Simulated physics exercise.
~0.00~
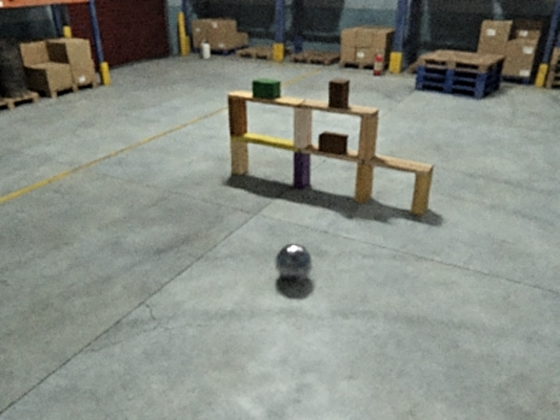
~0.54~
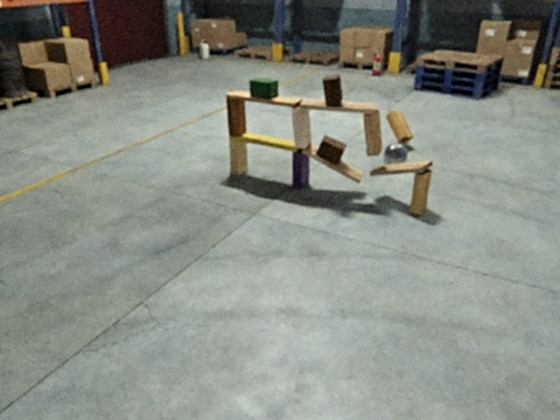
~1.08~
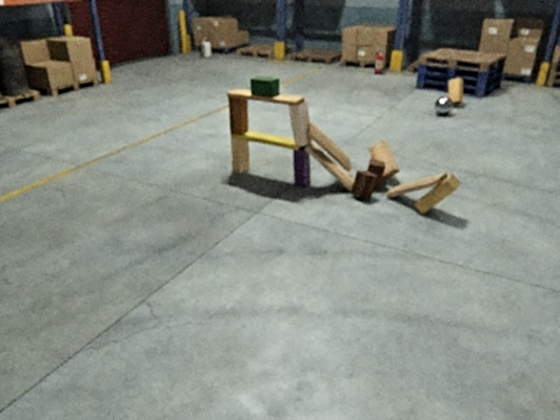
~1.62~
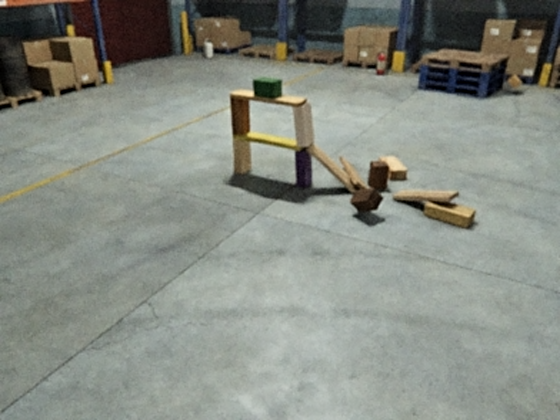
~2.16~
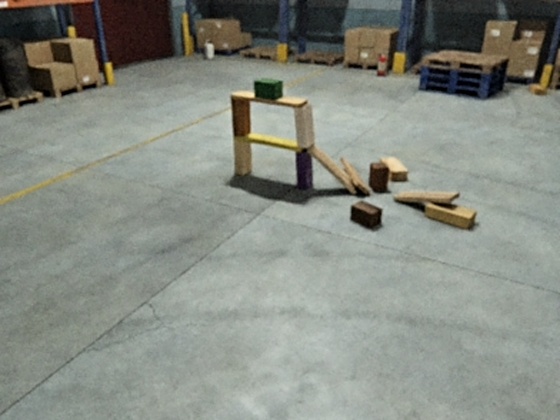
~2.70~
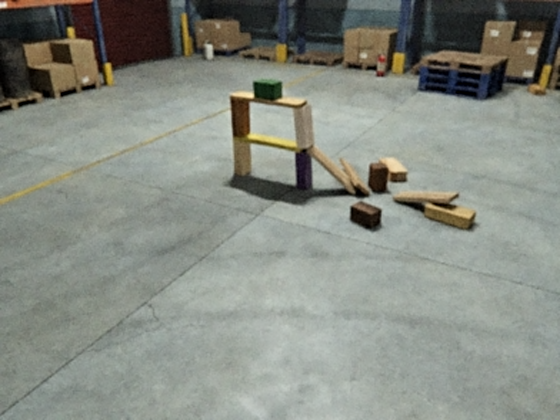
At the start, a shiny metal ball sits on a warehouse floor in front of a low structure of wooden posts and planks, with a green block and a dark brown block on top. The ball rolls away from the viewer into the right side, knocking out a post and tilting the planks there. It continues toward the back right as the right half collapses and the brown blocks drop. One dislodged post travels toward the blue pallet, while a brown block tips onto the floor. Finally, the left section still stands, with its yellow plank, purple post and green block in place beside scattered pieces.
